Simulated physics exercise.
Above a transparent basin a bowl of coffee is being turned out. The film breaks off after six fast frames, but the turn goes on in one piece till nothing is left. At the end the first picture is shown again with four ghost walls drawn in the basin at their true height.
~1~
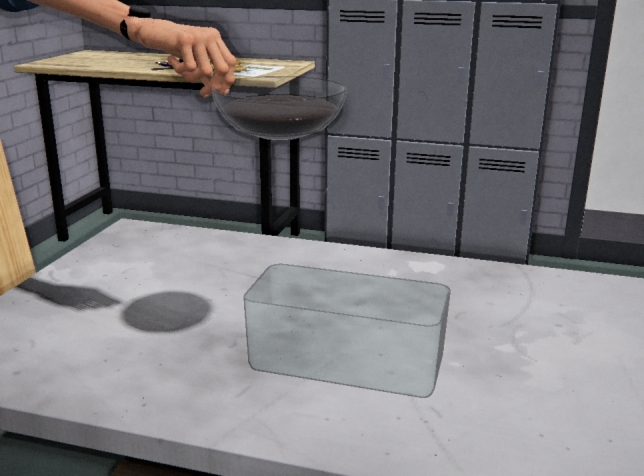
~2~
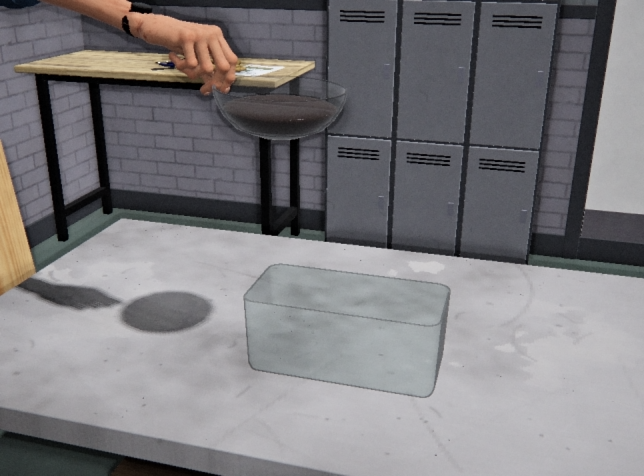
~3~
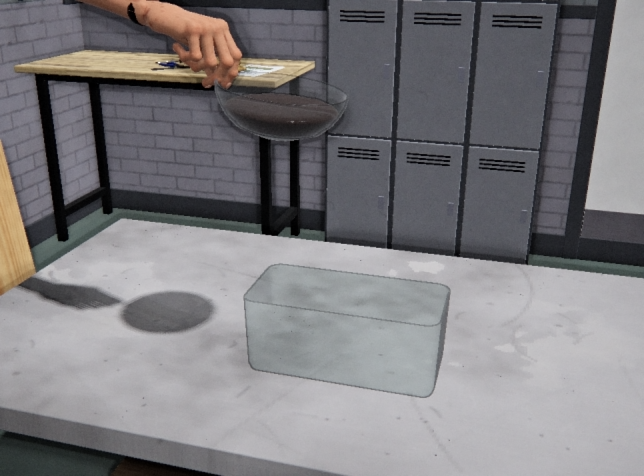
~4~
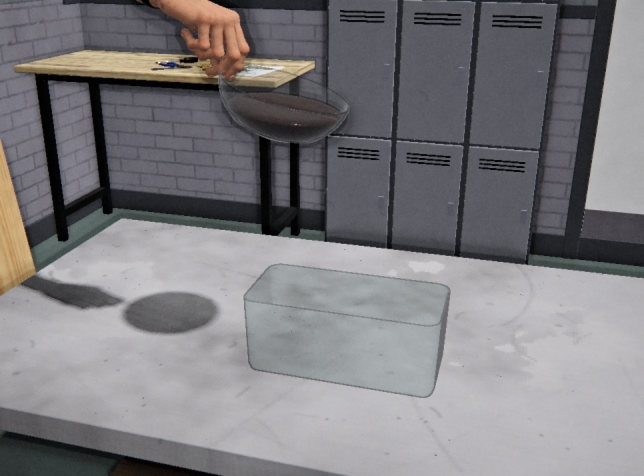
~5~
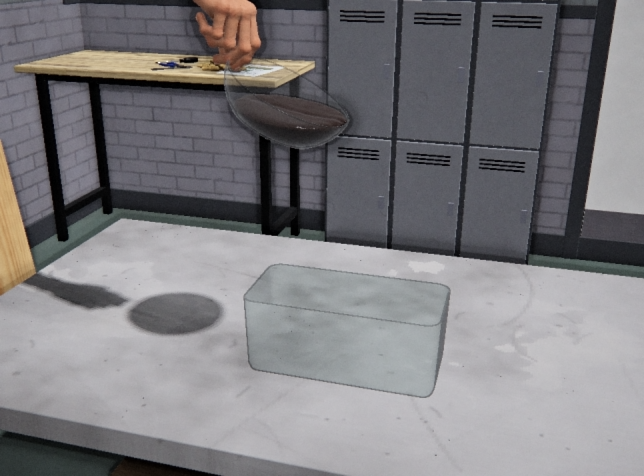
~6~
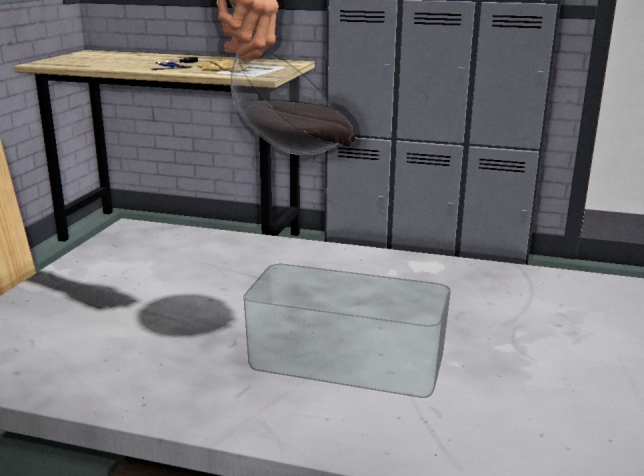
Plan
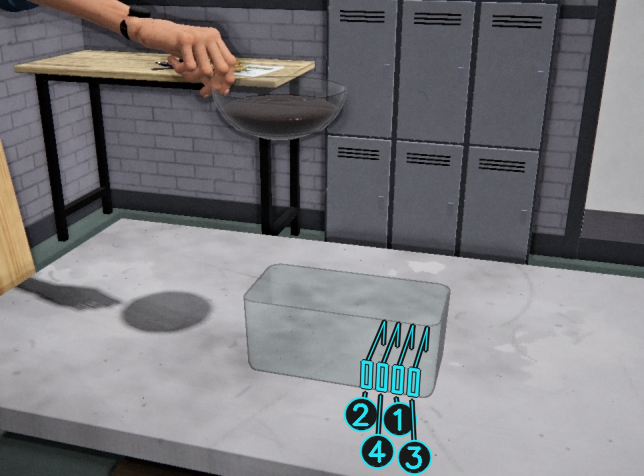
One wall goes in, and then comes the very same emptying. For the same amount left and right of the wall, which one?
Choose 2.
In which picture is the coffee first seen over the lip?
Picture 6.
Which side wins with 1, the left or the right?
More ends on the left.
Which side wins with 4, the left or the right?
More ends on the left.
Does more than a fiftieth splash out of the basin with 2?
Yes.
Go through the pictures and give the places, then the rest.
Upright, lip at (343, 91); basin from (249, 365) to (434, 396); nothing has left yet.
Upright, lip at (343, 93); nothing has left yet.
Tipped about 7°, lip at (345, 99); nothing has left yet.
Tipped about 16°, lip at (346, 110); nothing has left yet.
Tipped about 27°, lip at (345, 123); nothing has left yet.
Tipped about 41°, lip at (341, 138); coffee is over the lip, down to (346, 143).
On the marked copy, 1 at (396, 397); 2 at (365, 392); 3 at (411, 400); 4 at (380, 395).
With 1, about 85 % ends left of the wall and 10 % right of it; 5 % is lost outside.
With 2, about 49 % ends left of the wall and 45 % right of it; 6 % is lost outside.
With 3, about 79 % ends left of the wall and 11 % right of it; 10 % is lost outside.
With 4, about 68 % ends left of the wall and 25 % right of it; 7 % is lost outside.
